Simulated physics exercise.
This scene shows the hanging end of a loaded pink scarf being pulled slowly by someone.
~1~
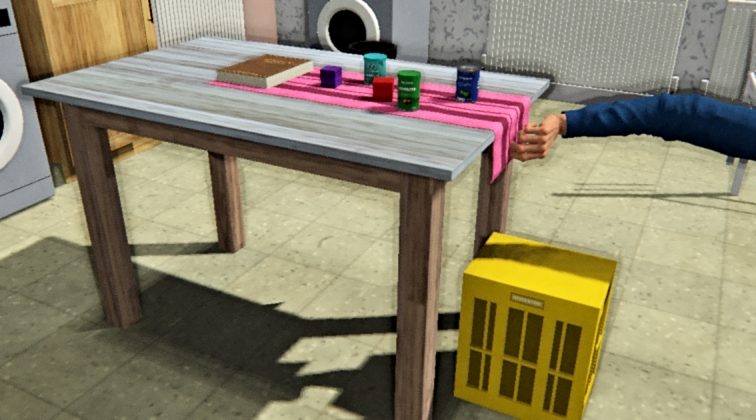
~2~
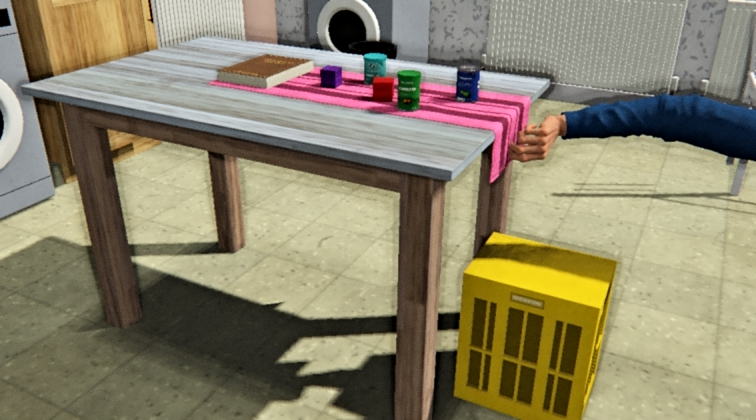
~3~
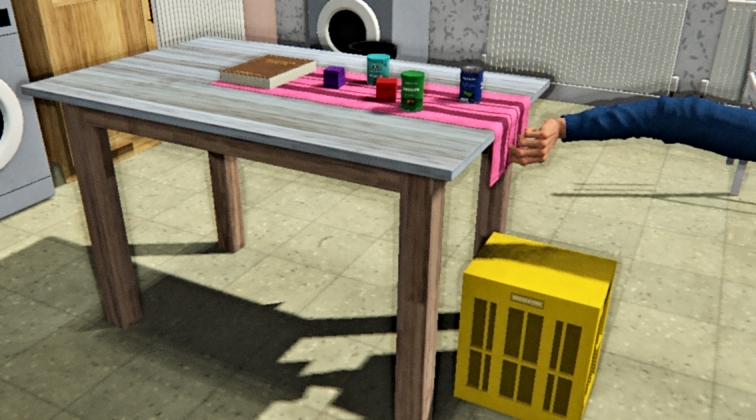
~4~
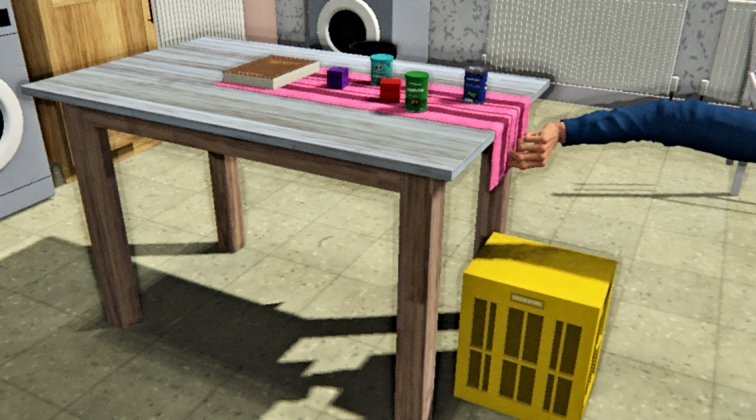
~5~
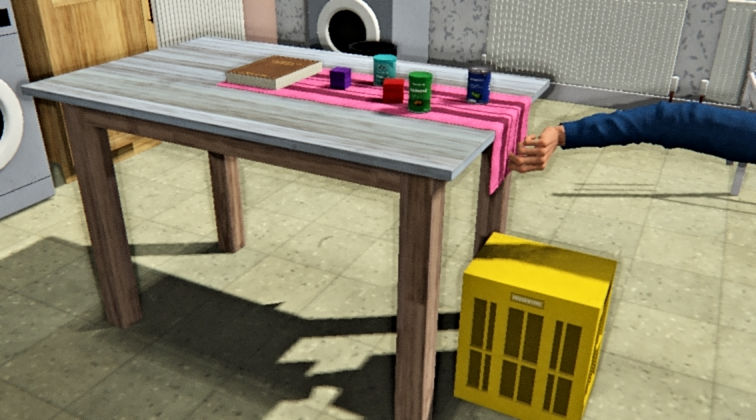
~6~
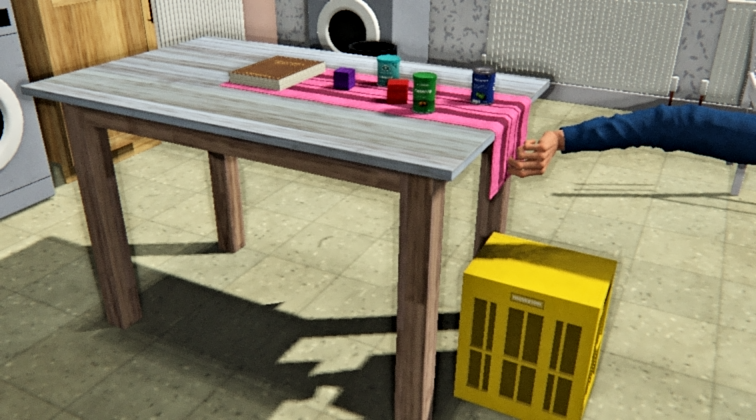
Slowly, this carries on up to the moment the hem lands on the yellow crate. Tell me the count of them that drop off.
The count is two.
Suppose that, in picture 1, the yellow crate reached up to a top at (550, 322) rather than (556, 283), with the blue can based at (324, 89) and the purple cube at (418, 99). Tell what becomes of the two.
The blue can? Safe. The purple cube? Lost.
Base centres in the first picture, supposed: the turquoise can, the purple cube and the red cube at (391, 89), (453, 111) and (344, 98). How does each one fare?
The turquoise can will stay where it is, the purple cube will end up off, the red cube will stay where it is.
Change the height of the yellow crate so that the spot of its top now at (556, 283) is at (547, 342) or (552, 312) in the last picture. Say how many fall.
Count: 4, then 3.
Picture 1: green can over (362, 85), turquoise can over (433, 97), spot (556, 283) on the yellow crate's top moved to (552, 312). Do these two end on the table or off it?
Looks like the green can hangs in there, and the turquoise can ends up down.
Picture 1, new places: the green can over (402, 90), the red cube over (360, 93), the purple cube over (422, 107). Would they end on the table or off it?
The green can survives, the red cube holds on, the purple cube drops off.
Soon after, hem near (506, 211); all still up.
Then, hem on the crate; blue can gone.
At rest, hem on the crate; blue can and green can gone. Over the edge go two.
